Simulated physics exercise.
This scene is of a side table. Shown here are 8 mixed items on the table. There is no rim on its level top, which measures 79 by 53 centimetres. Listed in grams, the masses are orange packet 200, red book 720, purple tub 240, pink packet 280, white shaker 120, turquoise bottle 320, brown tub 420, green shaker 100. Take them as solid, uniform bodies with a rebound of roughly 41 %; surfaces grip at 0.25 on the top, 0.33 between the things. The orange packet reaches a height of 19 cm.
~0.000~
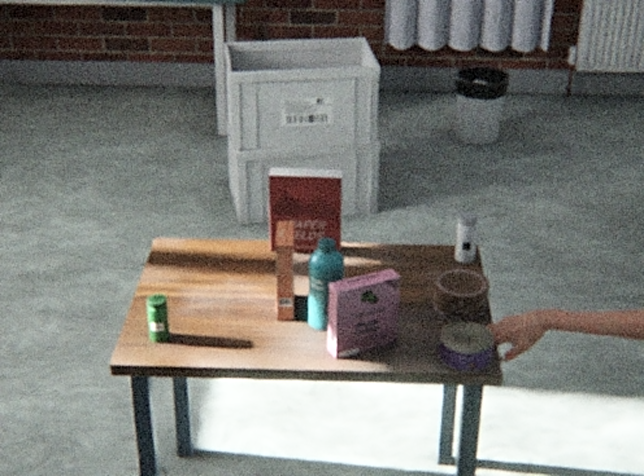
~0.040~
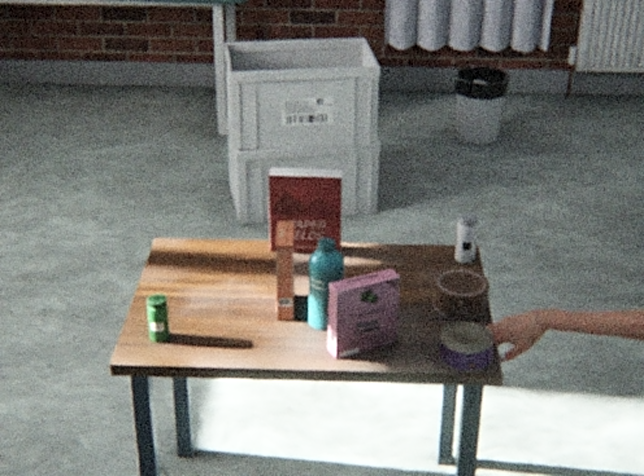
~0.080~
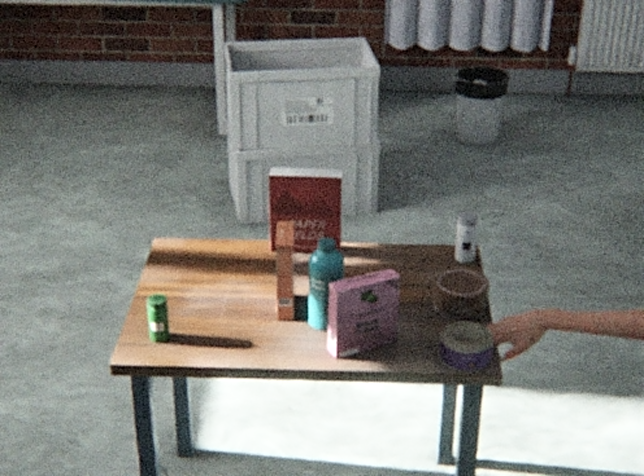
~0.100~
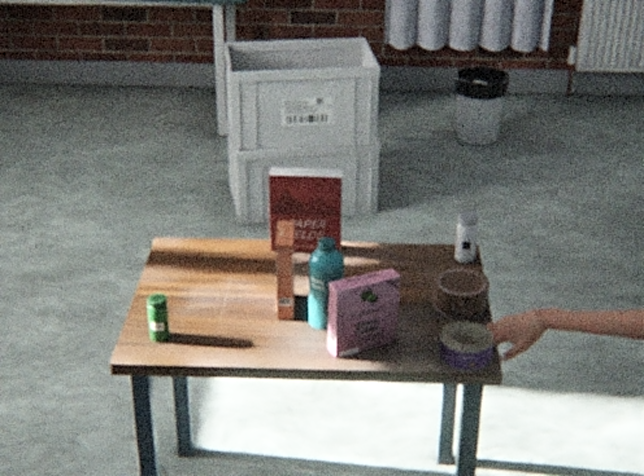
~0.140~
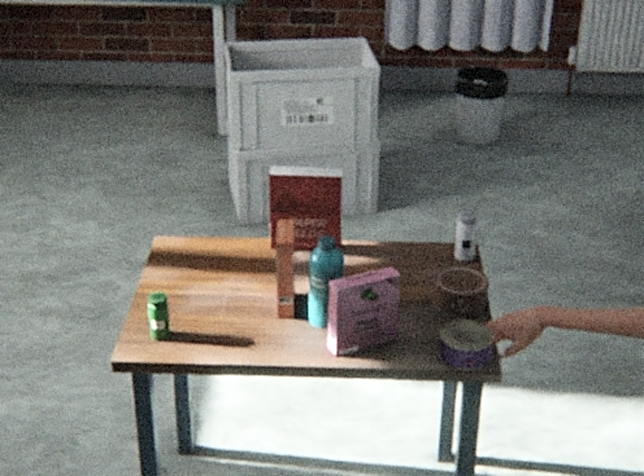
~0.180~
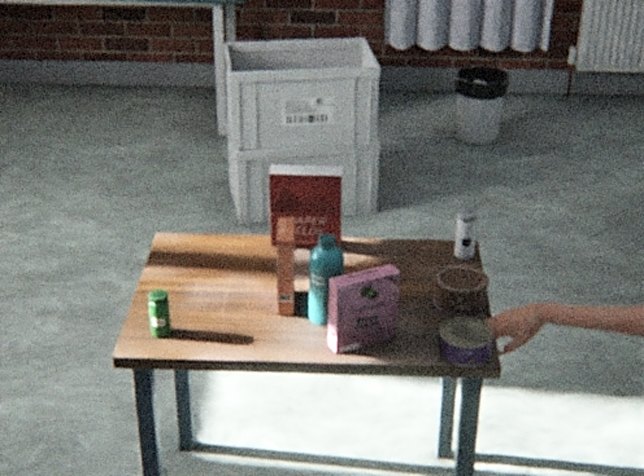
A hand rests at the right of a cluttered table, which shifts very slightly.
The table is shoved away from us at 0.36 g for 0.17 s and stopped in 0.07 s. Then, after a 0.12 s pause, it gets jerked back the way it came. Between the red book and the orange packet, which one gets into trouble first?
Of the two named, the first.
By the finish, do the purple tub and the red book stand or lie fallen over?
Here's how it ends: The purple tub never goes down, and the red book comes down.
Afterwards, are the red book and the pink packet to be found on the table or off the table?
At the end the red book winds up past the limits and the pink packet stays inside the limits.
After 0.48 s, table along by 6 cm; red book 14° off upright near (308, 194).
After 0.78 s, red book now off the table.
After 1.38 s, things are still on the move.
In the end (4.1 s), off the table, red book; the other 7 under 5 cm from the start. At the end, from the last picture's camera, orange packet near (285, 271). Red book went at 0.52 s; orange packet was never lost.
